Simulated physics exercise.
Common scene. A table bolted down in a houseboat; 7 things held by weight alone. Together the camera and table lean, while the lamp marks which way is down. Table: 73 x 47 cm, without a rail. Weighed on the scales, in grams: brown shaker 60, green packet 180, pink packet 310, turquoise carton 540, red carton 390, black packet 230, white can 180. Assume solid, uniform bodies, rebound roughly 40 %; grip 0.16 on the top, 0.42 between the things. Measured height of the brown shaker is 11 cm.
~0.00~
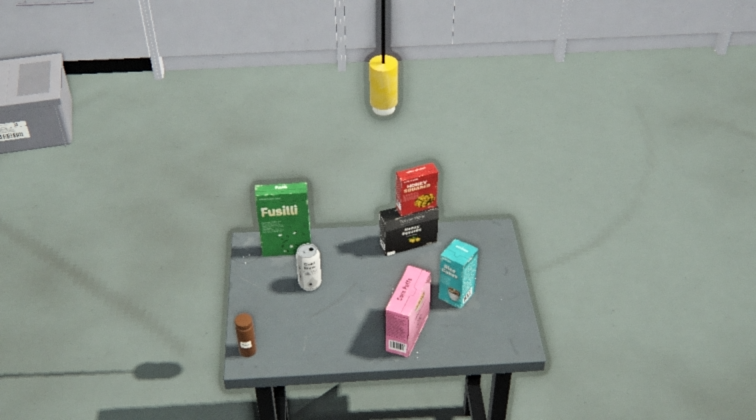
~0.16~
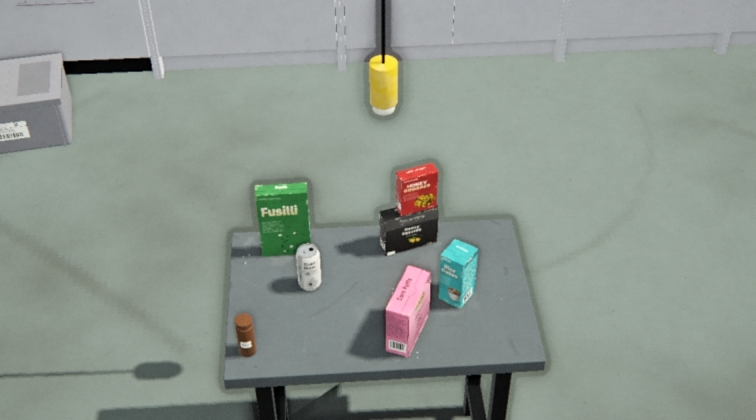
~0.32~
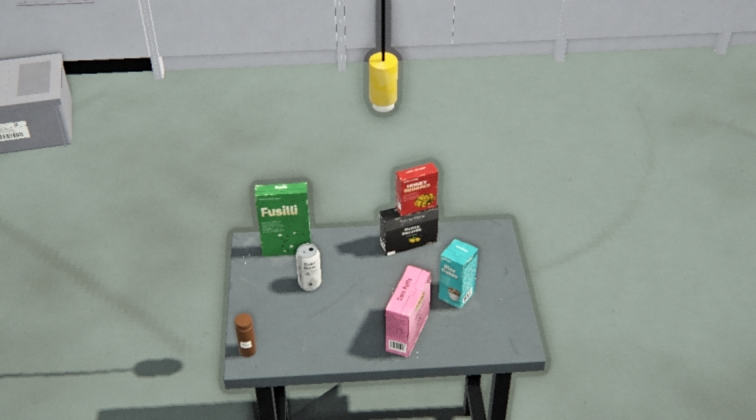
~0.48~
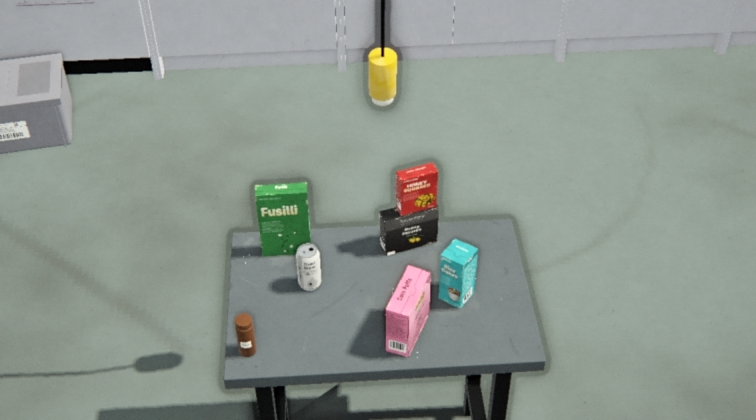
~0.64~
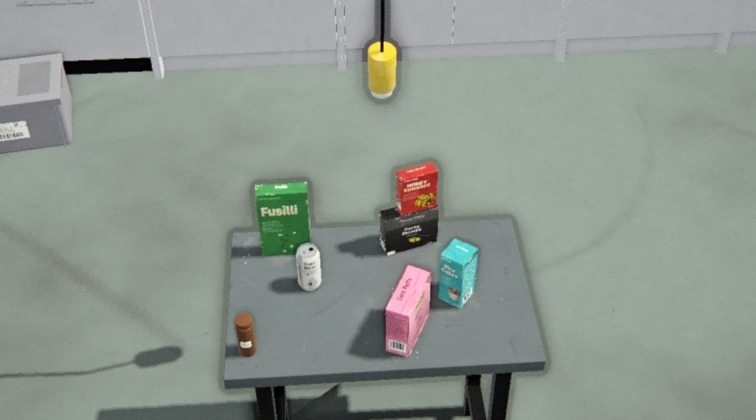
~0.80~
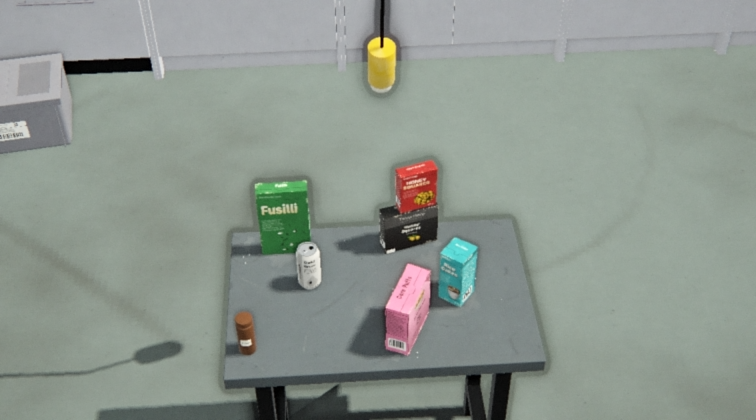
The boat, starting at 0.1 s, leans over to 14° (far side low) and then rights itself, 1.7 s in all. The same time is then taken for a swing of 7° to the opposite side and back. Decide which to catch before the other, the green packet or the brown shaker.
I would say the former of the pair.
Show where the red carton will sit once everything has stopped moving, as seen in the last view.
In the last picture it sits around (348, 211).
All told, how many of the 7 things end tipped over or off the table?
4.
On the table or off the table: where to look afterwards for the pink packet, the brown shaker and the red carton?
Once it all settles, the pink packet stays on its surface, the brown shaker stays on its surface and the red carton leaves its surface.
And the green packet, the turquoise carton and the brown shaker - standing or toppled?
Here's how it ends: The green packet comes down, the turquoise carton never goes down, and the brown shaker never goes down.
After 1.30 s, floor tilted 9°, far side down; green packet, red carton and black packet now off the table; brown shaker slid 13 cm near (247, 293); turquoise carton slid 14 cm.
After 1.70 s, boat level; white can now off the table; brown shaker slid 24 cm near (249, 263); turquoise carton slid 24 cm.
After 2.10 s, floor tilted 2°, near side down; brown shaker slid 24 cm near (249, 263); pink packet slid 24 cm; turquoise carton slid 25 cm.
At rest (4.0 s), off the table, green packet, red carton, black packet and white can; not toppled but over 5 cm from the start, brown shaker, pink packet and turquoise carton. Seen from the same camera at the end, brown shaker near (249, 263). Green packet went at 1.14 s; brown shaker was never lost.
